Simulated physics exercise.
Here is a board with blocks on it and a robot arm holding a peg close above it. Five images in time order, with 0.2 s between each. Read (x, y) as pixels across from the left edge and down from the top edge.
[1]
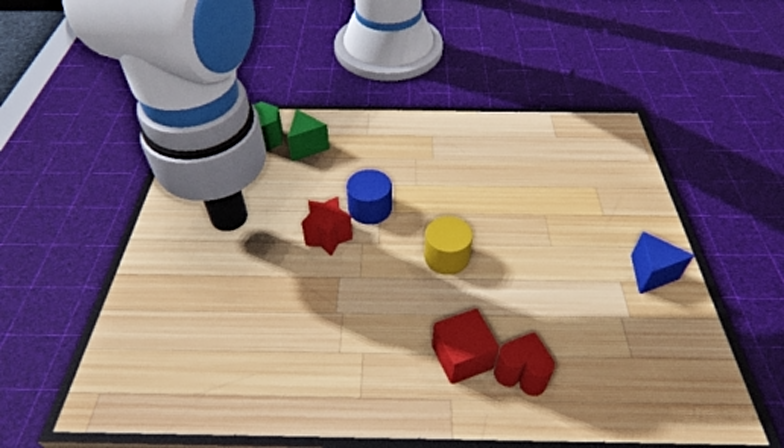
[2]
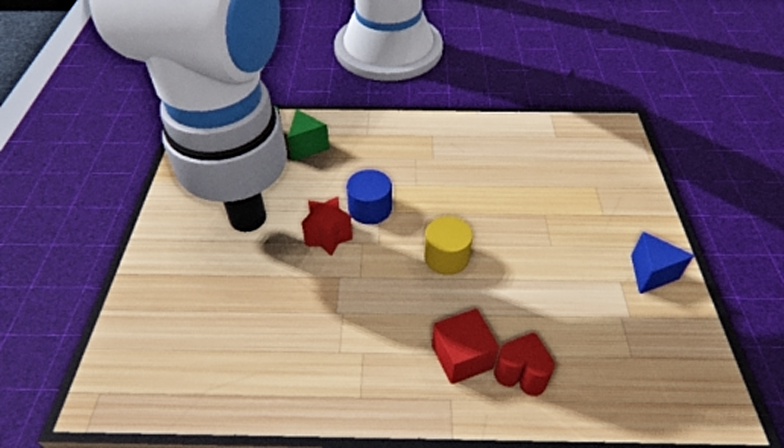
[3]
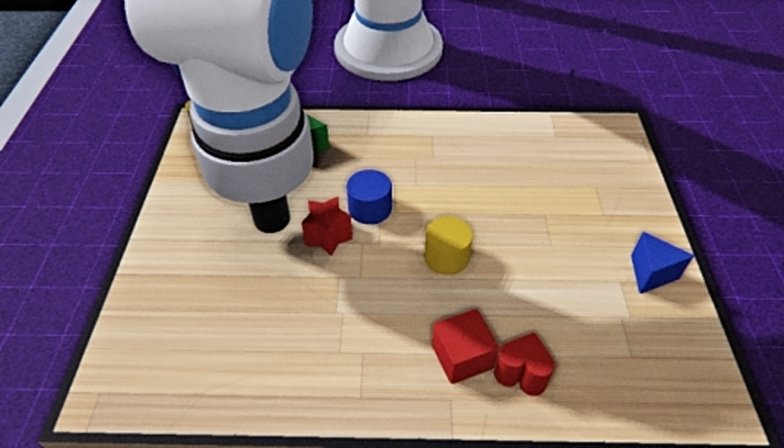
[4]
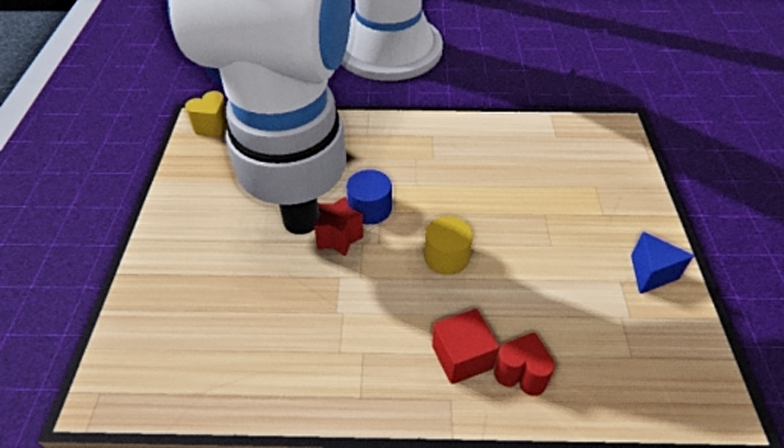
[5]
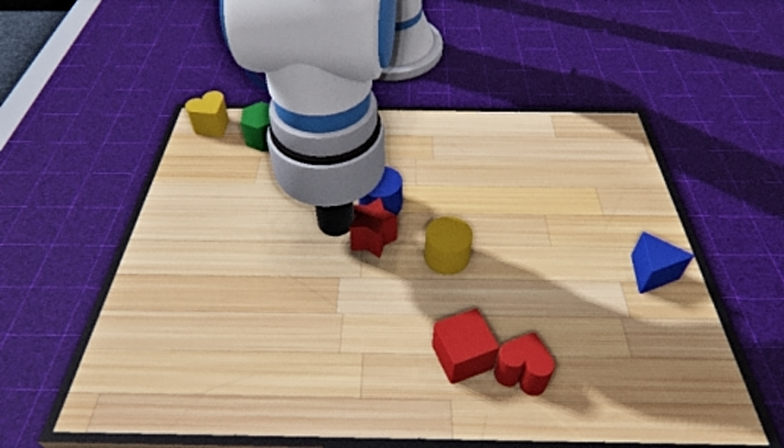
On a wooden board, a robot arm moves right and pushes a red star rightward.
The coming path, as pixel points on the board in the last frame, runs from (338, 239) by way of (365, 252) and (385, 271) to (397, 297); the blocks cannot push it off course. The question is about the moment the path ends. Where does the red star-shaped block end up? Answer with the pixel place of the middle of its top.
Top centre: (406, 221).
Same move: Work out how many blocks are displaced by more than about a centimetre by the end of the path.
Counting only shifts above 1 cm, I get one block.
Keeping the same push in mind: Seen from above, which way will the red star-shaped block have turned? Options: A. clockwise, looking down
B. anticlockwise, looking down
My pick is B.
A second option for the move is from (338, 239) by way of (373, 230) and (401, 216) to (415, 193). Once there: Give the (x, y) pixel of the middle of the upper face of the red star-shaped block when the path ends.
Its top middle: (433, 204).
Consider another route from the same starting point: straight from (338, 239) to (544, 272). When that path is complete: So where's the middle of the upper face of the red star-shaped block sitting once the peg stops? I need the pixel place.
Close to (584, 240).
What follows on the original path. Halfway along, peg at (376, 246); red star-shaped block at (405, 220), turned 40° anticlockwise.
At the end, peg at (397, 283); red star-shaped block at (406, 221), turned 45° anticlockwise; blue disc still; yellow disc at (454, 233).
